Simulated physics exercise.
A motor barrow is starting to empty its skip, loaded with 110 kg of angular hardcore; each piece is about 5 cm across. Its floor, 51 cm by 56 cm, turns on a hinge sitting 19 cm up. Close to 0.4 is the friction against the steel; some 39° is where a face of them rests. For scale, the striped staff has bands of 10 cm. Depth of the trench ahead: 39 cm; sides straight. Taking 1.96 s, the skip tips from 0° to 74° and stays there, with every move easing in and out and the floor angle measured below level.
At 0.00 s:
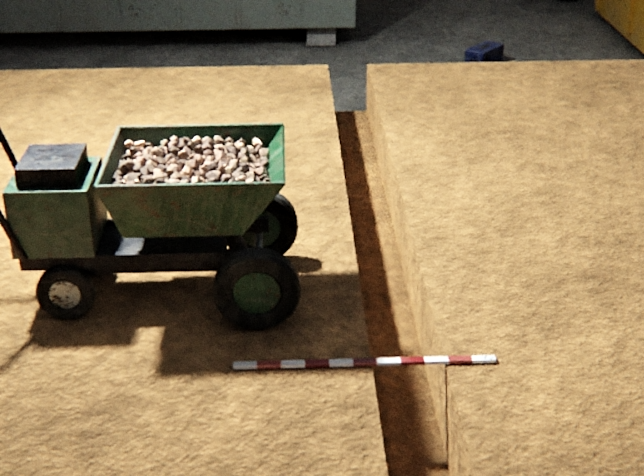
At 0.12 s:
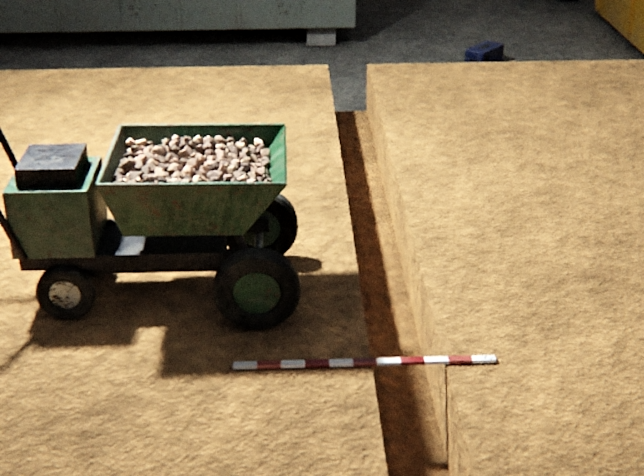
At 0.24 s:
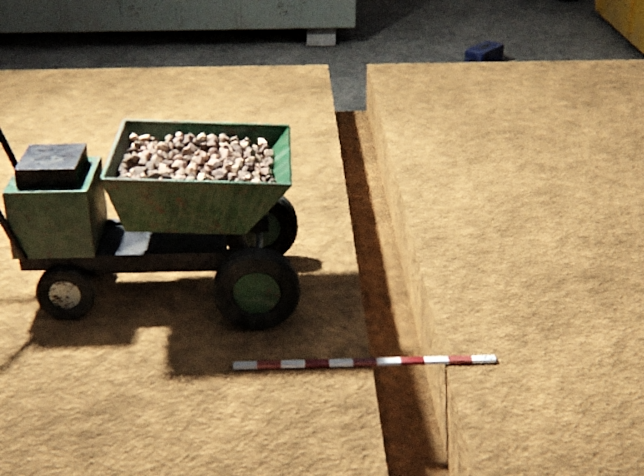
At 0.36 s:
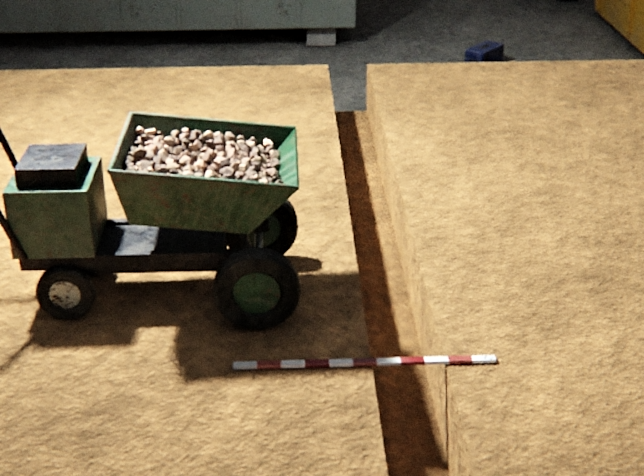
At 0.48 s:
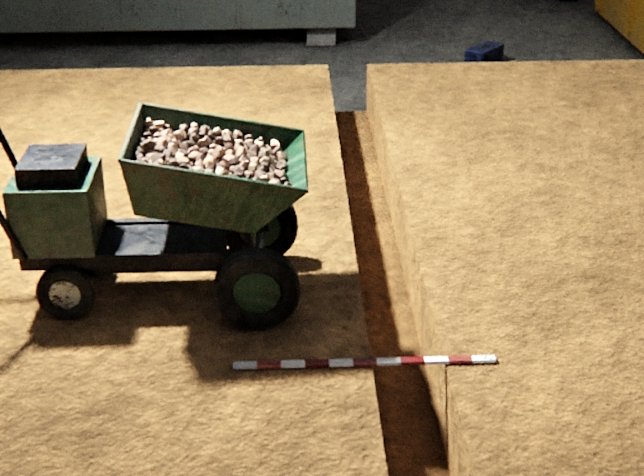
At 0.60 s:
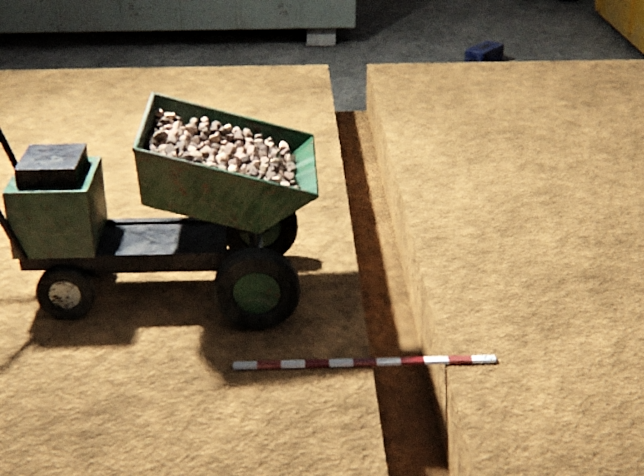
The green skip of a small motor barrow, heaped with pale pinkish stones, stands at the left on sandy ground, seen from above and to one side by a still camera. A narrow straight-sided trench runs to its right, with a red-and-white staff lying across it. Slowly at first, then faster, the skip's left end lifts and its right lip tilts downward, while the stones ride along and the wheels stay put.
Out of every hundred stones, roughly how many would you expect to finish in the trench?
Close to 88 in every hundred.
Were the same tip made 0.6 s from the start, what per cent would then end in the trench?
Expected share: Around 60%.
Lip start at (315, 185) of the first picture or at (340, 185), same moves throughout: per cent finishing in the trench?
First spot about 60, second spot about 35 per cent.
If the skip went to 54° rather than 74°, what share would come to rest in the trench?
I'd guess some 10 in a hundred.
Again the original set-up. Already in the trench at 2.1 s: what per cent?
Close to 30 per cent has got there by then.
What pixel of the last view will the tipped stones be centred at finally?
Around (397, 337).
After 1.5 s the floor is at 62°; 100 % in the skip; the foremost stones are at (374, 237).
After 2.1 s the floor is at 74°; 65 % in the skip, 32 % in the trench, 3 % past the trench; the foremost stones are at (467, 287).
After 2.4 s the floor is at 74°; 37 % in the skip, 56 % in the trench, 7 % past the trench; the foremost stones are at (497, 282).
After 4.4 s the floor is at 74°; 4 % in the skip, 88 % in the trench, 8 % past the trench; the foremost stones are at (507, 277).
